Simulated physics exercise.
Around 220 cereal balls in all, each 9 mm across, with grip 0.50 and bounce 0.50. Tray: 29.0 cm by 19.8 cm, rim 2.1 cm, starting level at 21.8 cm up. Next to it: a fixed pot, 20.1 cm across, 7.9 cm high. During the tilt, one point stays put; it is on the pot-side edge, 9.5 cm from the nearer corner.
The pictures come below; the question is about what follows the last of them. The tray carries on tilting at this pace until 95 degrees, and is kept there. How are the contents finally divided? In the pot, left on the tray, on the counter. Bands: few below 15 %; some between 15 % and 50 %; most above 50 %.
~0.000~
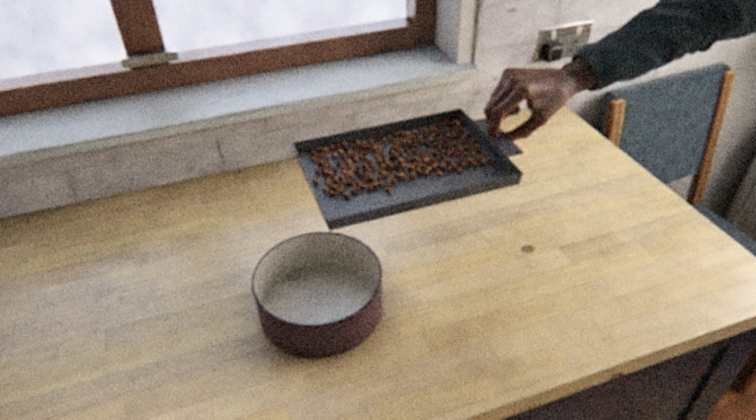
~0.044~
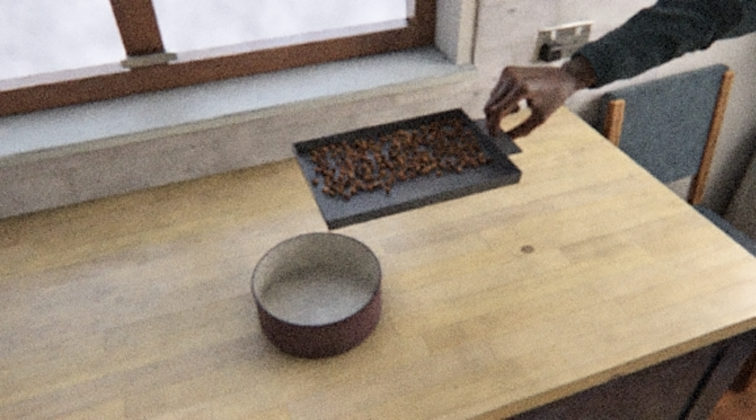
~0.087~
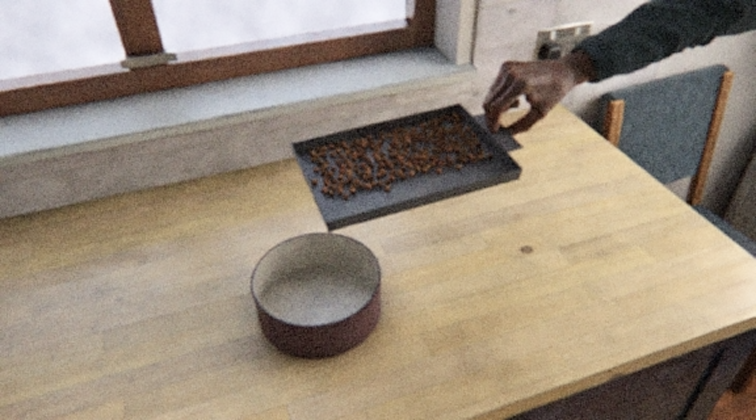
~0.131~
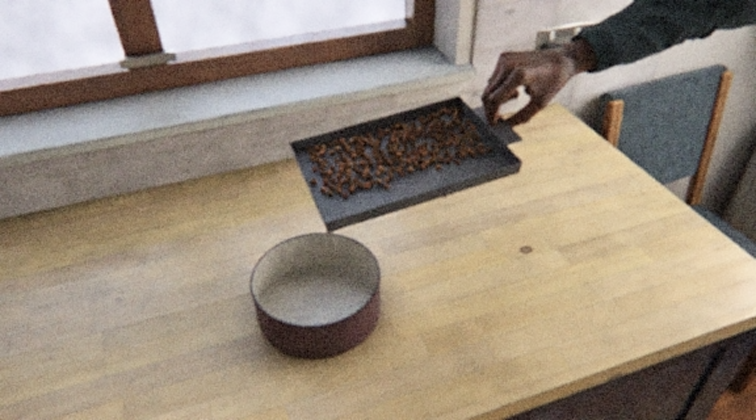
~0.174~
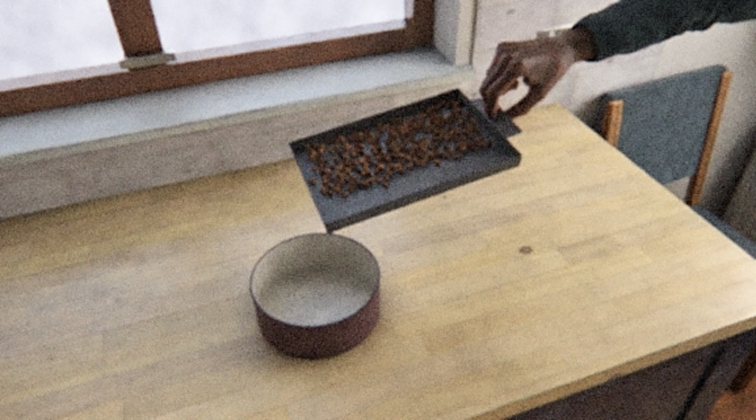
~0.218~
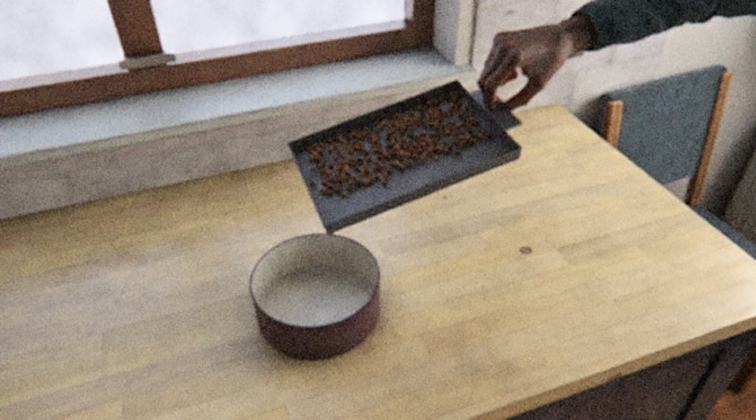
Pot: Most; left on the tray: Few; counter: Few.
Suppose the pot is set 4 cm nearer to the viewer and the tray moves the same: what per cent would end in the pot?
I'd put it at around 80 per cent.
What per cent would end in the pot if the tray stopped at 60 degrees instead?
Result: Close to 10 %.
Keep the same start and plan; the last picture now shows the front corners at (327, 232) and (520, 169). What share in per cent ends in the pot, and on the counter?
Pot 60, counter 35.
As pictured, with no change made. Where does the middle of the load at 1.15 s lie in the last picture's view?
By then the middle of the load sits around (315, 188).
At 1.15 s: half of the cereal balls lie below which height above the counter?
Around 24 cm up.
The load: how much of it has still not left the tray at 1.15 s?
Roughly 90 percent of the load, I'd say.
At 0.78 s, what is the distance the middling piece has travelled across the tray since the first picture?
Displacement on the tray: Roughly 12 cm.
After 0.78 s, tilt 51 degrees; the tray holds 100 %, the pot 0 %.
After 1.15 s, tilt 77 degrees; the tray holds 90 %, the pot 10 %.
After 1.62 s, tilt 95 degrees; the tray holds 30 %, the pot 30 %.
By 2.6 s all is still; pot 85 %, tray 5 %, counter 10 %.
